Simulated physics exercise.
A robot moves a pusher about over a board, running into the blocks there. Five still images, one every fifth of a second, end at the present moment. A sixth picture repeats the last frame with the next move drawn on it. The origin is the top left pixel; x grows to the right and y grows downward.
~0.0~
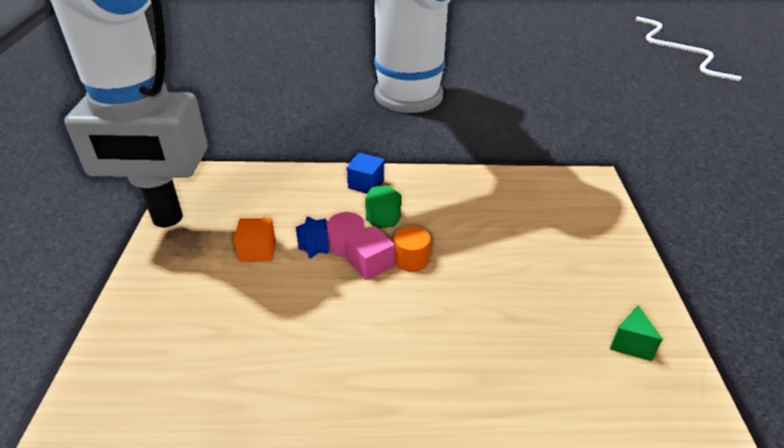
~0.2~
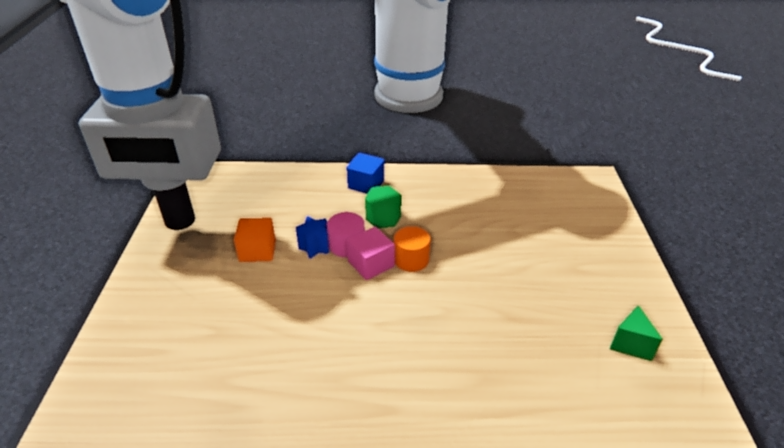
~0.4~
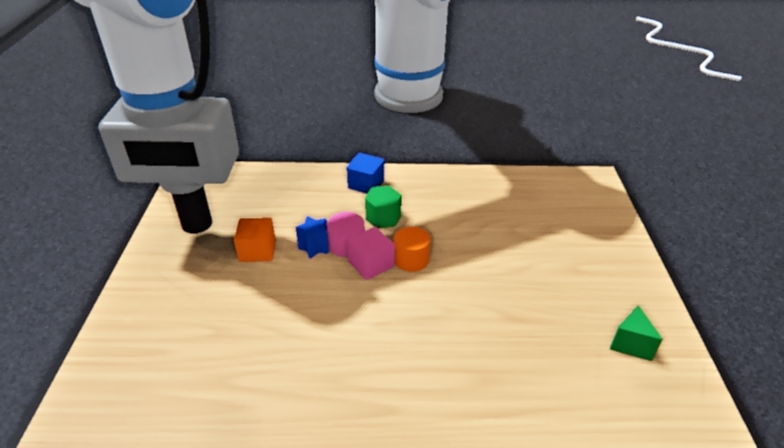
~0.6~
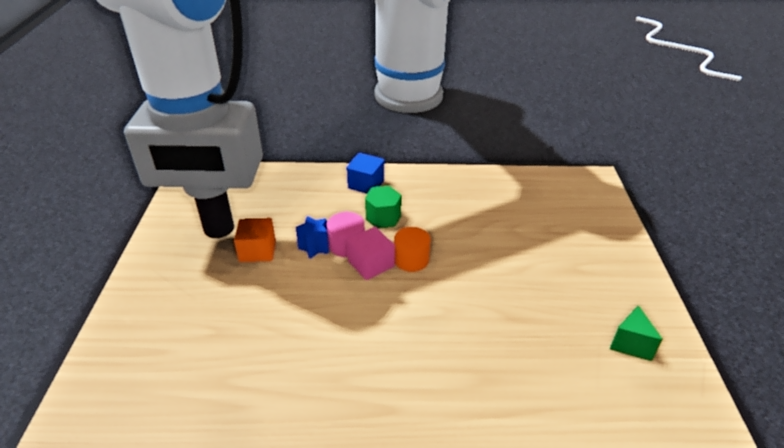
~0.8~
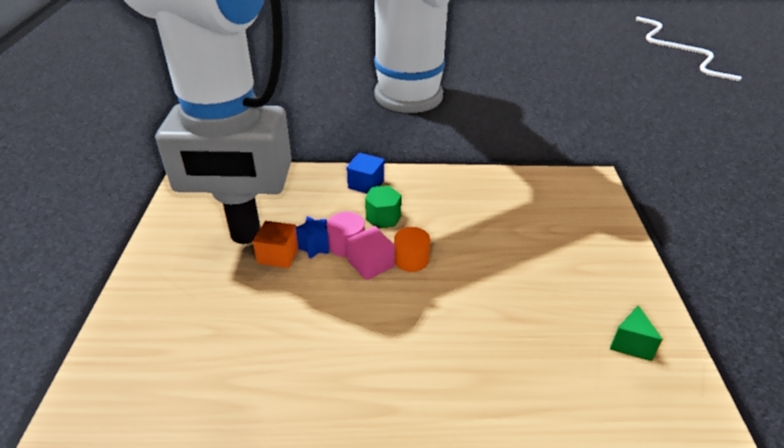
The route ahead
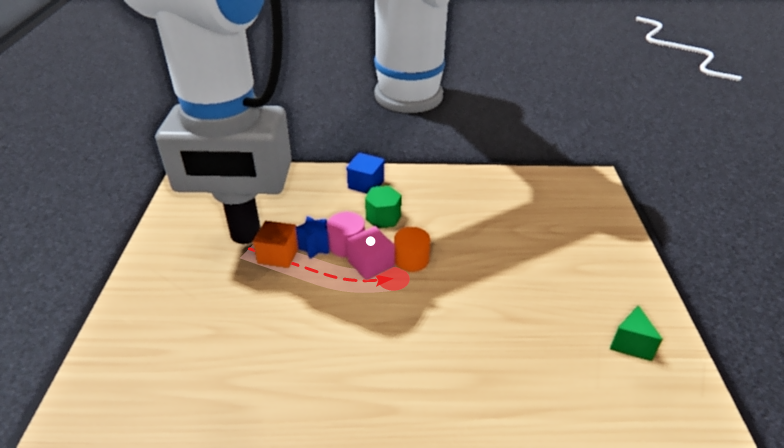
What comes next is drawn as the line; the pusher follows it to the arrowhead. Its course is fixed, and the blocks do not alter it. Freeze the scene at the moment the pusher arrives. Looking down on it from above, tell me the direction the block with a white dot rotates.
It turns clockwise.
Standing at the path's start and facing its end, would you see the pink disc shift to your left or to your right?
Out to the left.
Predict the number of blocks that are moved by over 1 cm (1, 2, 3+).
The number will come to 3 or more.
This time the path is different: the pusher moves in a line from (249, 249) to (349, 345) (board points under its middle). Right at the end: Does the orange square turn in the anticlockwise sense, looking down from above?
I'd say yes.
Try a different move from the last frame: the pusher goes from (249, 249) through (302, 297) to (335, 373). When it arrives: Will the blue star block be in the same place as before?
No, I don't think so.
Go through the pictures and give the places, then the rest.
In the first picture, tip of the pusher (168, 219), middles of tops, orange square (253, 228), blue star block (313, 225), pink disc (346, 223), pink square (371, 241), orange disc (412, 237).
In the second picture, pusher (180, 221), nothing pushed.
In the third picture, pusher (197, 225), nothing pushed.
In the fourth picture, pusher (219, 229), nothing pushed.
In the fifth picture, pusher (246, 235), orange square (275, 232), blue star block (313, 225), pink disc (346, 223), pink square (371, 241), orange disc (412, 237).
The line goes from (249, 249) by way of (293, 264) and (340, 278) to (393, 279); the dot is on the pink square.
On the path given first. One third of the way, pusher (292, 250); orange square (326, 241), turned 30° anticlockwise; blue star block (356, 225), turned 20° anticlockwise; pink disc (383, 215); pink square (380, 244), turned 25° clockwise.
Two thirds of the way, pusher (339, 264); orange square (354, 235), turned 75° anticlockwise; blue star block (372, 217); pink disc (401, 211); pink square (390, 241), turned 55° clockwise; orange disc (430, 239).
At the end, pusher (394, 264); orange square (357, 234), turned 95° anticlockwise; blue star block (372, 213); pink disc (403, 210); pink square (398, 233), turned 45° clockwise; orange disc (433, 238).
